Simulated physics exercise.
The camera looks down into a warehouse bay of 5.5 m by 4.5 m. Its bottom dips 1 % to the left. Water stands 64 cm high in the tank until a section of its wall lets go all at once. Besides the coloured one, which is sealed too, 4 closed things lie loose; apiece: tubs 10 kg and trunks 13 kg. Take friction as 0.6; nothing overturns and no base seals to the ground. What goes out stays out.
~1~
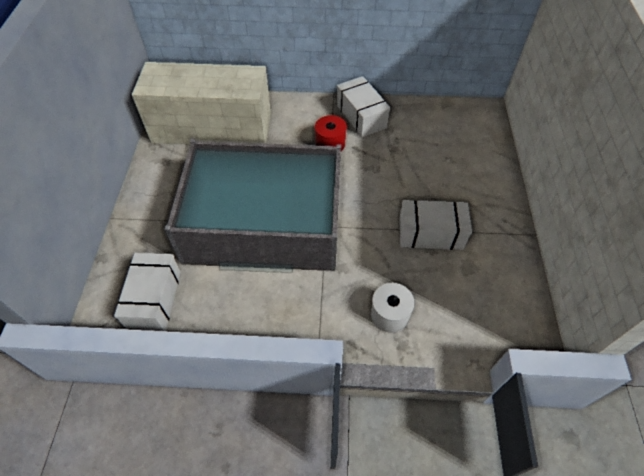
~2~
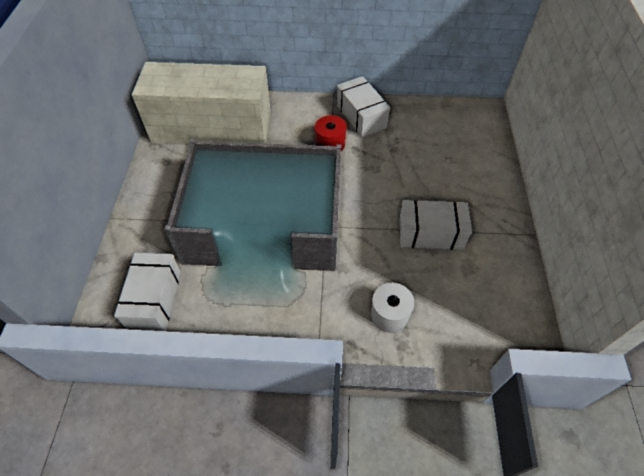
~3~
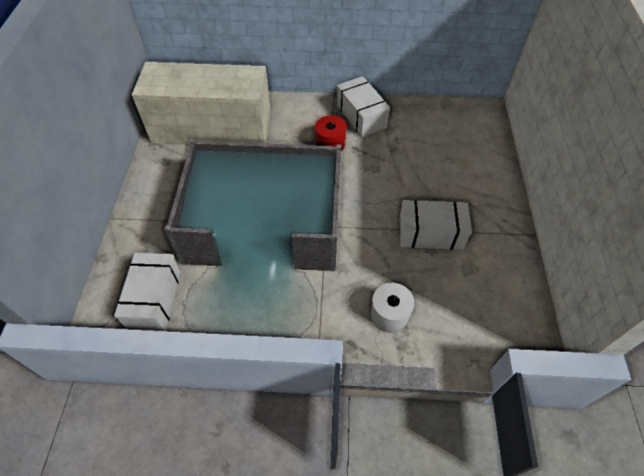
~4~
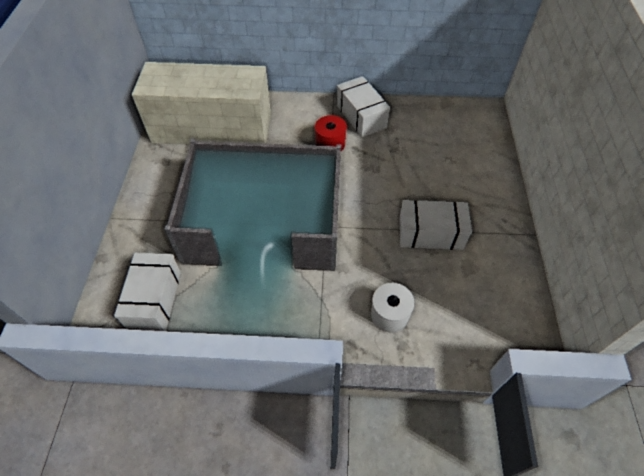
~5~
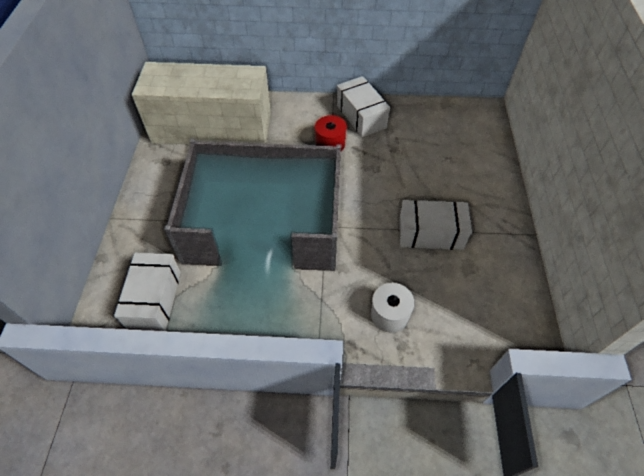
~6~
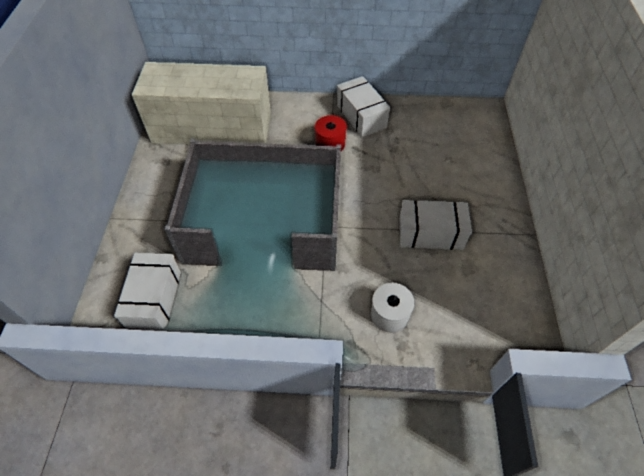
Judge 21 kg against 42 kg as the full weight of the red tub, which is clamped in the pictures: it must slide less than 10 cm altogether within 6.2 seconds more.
For it, the smaller load will do.
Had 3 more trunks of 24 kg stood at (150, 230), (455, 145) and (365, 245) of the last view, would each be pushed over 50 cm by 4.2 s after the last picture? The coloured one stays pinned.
In turn: More, short of it, under.
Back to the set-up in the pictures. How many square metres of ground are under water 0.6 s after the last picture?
About 7.5 m2.
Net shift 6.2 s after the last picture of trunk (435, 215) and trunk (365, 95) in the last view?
In turn: 100 cm, 10 cm.
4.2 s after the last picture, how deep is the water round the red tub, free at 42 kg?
About 3 cm.
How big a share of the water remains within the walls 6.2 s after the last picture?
Some 90 per cent remains.
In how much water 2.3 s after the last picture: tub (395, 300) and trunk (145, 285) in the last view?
Roughly 6 and 10 cm.
Then, 0.6 s after the last picture the red tub would be 0 cm from its start with 21 kg and 0 cm from its start with 42 kg; 0 cm of water round it then.
Then, 2.3 s after the last picture the red tub would be 0 cm from its start with 21 kg and 0 cm from its start with 42 kg; 0 cm of water round it then.
Then, 4.2 s after the last picture the red tub would be 0 cm from its start with 21 kg and 0 cm from its start with 42 kg; 3 cm of water round it then.
Then, 6.2 s after the last picture the red tub would be 1 cm from its start with 21 kg and 0 cm from its start with 42 kg; 7 cm of water round it then.
